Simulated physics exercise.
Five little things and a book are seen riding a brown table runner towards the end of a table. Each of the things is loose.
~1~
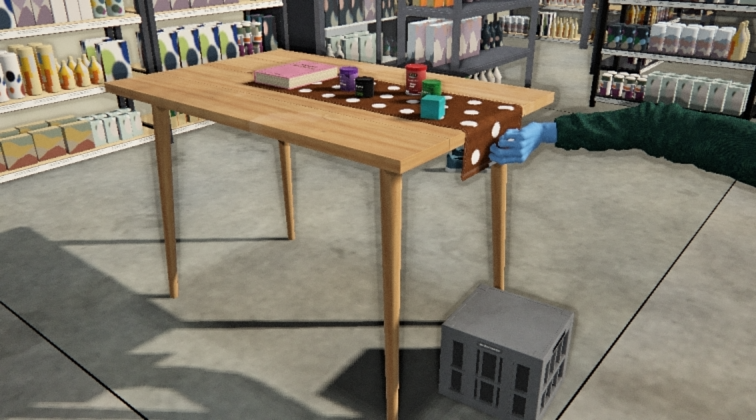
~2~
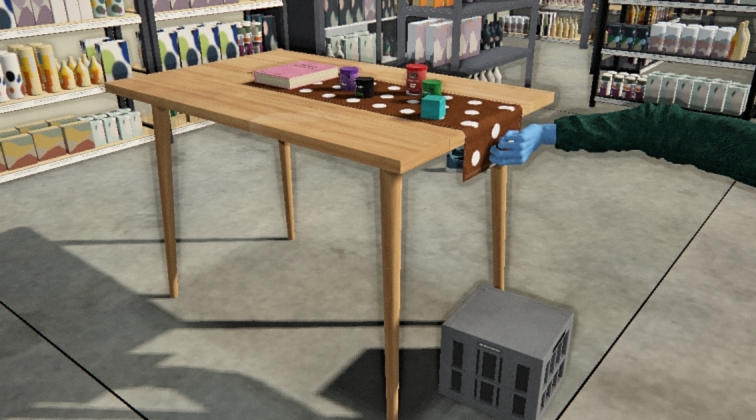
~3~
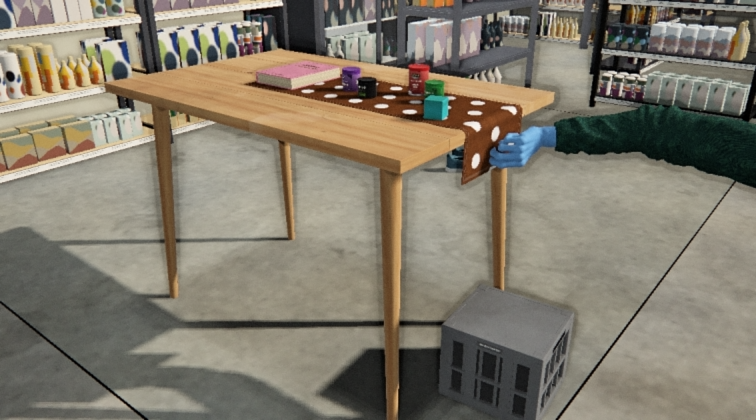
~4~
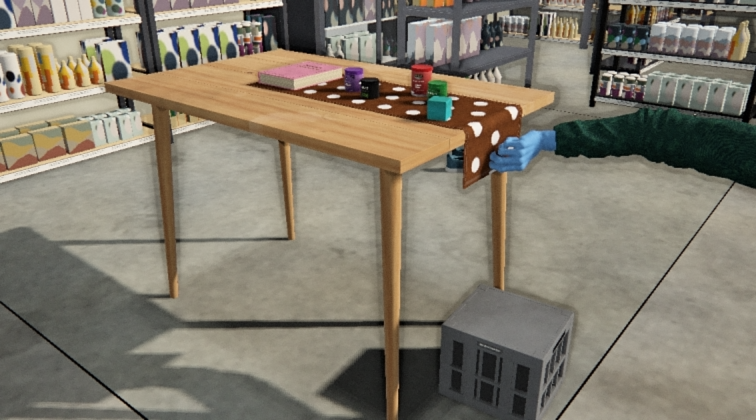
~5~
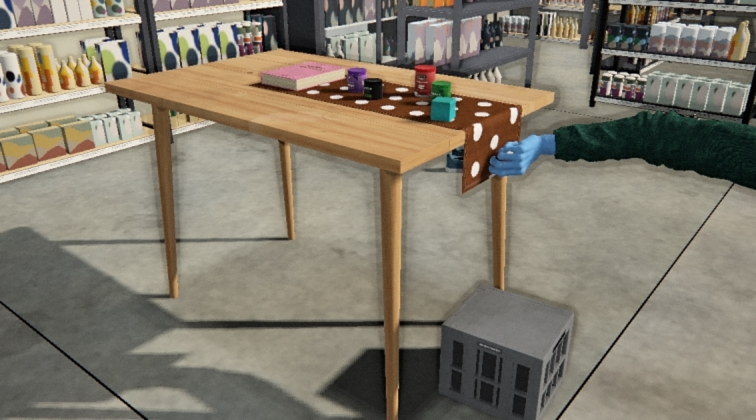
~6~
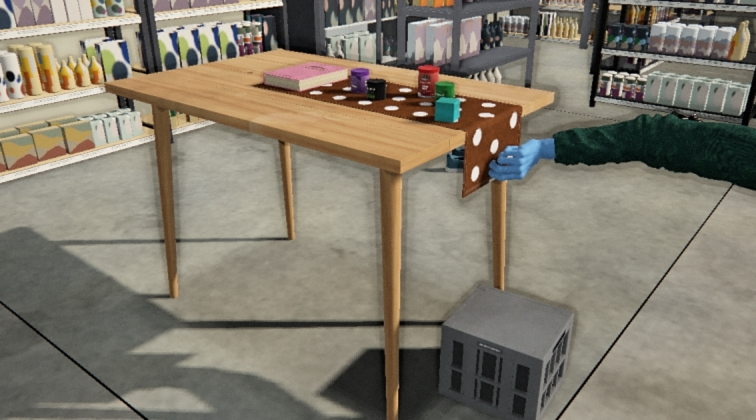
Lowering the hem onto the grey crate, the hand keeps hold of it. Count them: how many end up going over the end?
Off the edge: Four.
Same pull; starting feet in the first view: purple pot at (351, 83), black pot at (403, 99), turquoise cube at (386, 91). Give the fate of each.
Purple pot: Still up. Black pot: Off. Turquoise cube: Off.
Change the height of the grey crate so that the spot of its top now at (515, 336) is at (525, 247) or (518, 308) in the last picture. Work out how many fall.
Totals 1, 3.
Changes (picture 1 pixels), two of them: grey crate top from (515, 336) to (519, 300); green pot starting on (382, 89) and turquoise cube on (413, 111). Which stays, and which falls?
So the green pot stays there, and the turquoise cube leaves.
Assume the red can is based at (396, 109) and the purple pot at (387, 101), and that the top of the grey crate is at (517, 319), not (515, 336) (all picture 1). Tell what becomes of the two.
As for the red can, it leaves the top; as for the purple pot, it leaves the top.
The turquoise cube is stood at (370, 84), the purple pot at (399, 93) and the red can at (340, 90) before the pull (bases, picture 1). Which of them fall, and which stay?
Each in turn: The turquoise cube stays aloft, the purple pot goes down, the red can stays aloft.
Soon after, hem near (488, 261); turquoise cube and green pot gone.
After that, hem on the crate; turquoise cube, green pot, red can and black pot gone.
In the end, hem on the crate; turquoise cube, green pot, red can and black pot gone. It carries off four.
